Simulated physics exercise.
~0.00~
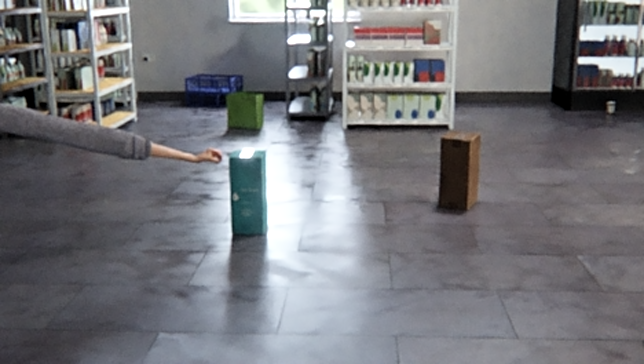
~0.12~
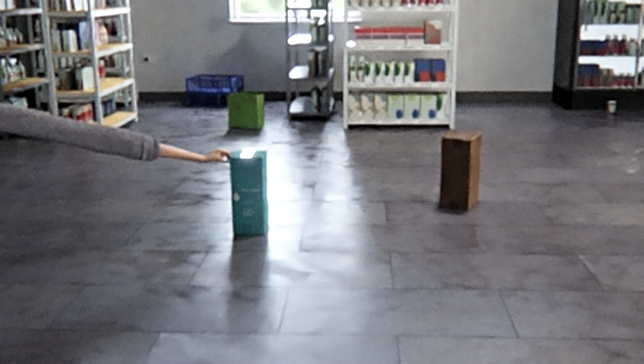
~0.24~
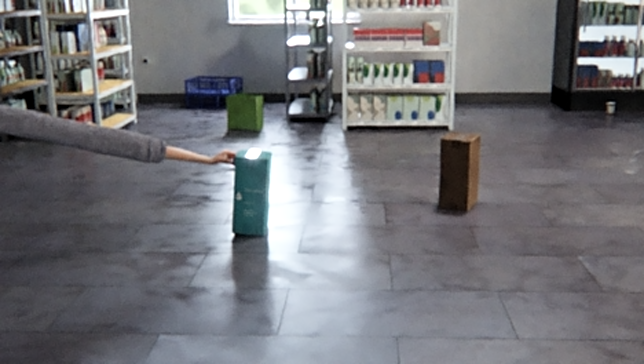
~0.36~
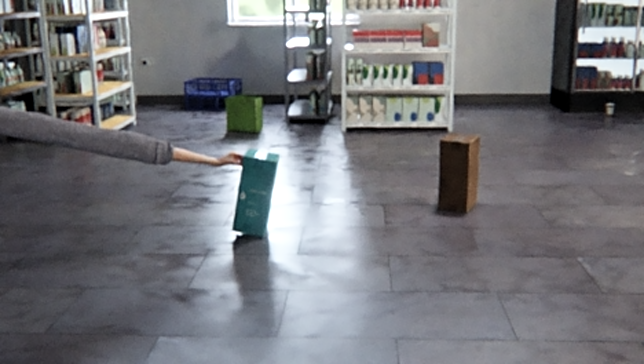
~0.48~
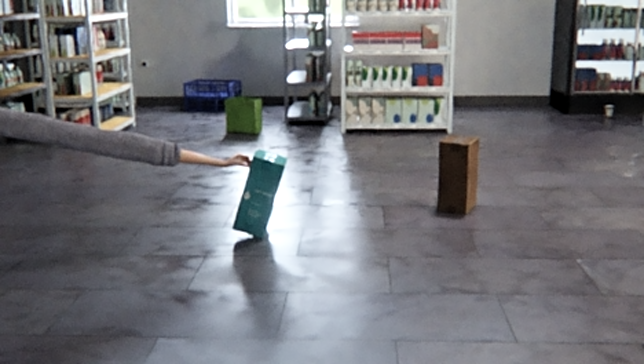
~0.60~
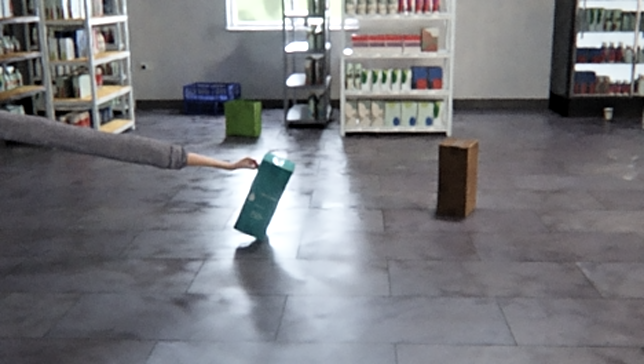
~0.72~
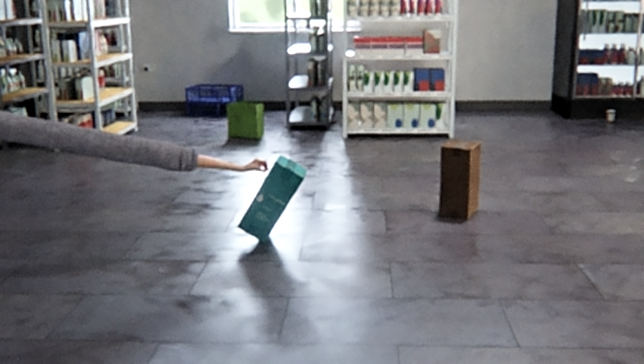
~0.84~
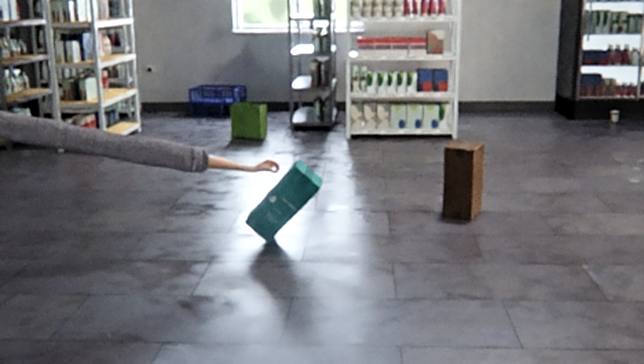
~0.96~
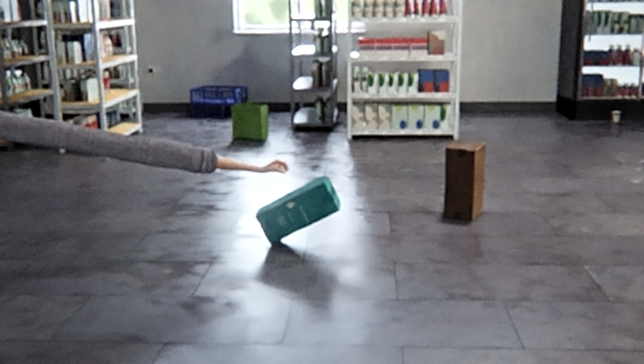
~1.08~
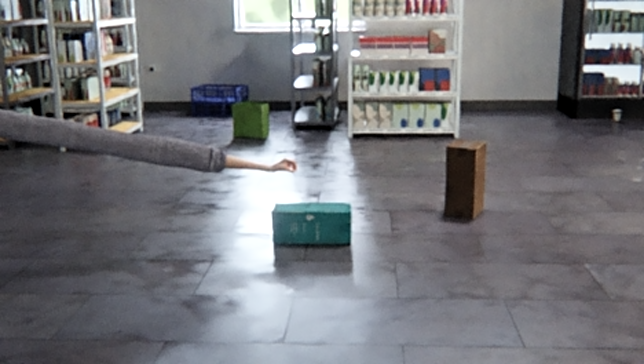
An outstretched arm in a gray sleeve reached in from the left and gently pushed the top of an upright turquoise box, which leaned right, toppled and ended on its side on the dark floor, while the brown and green boxes stayed put.
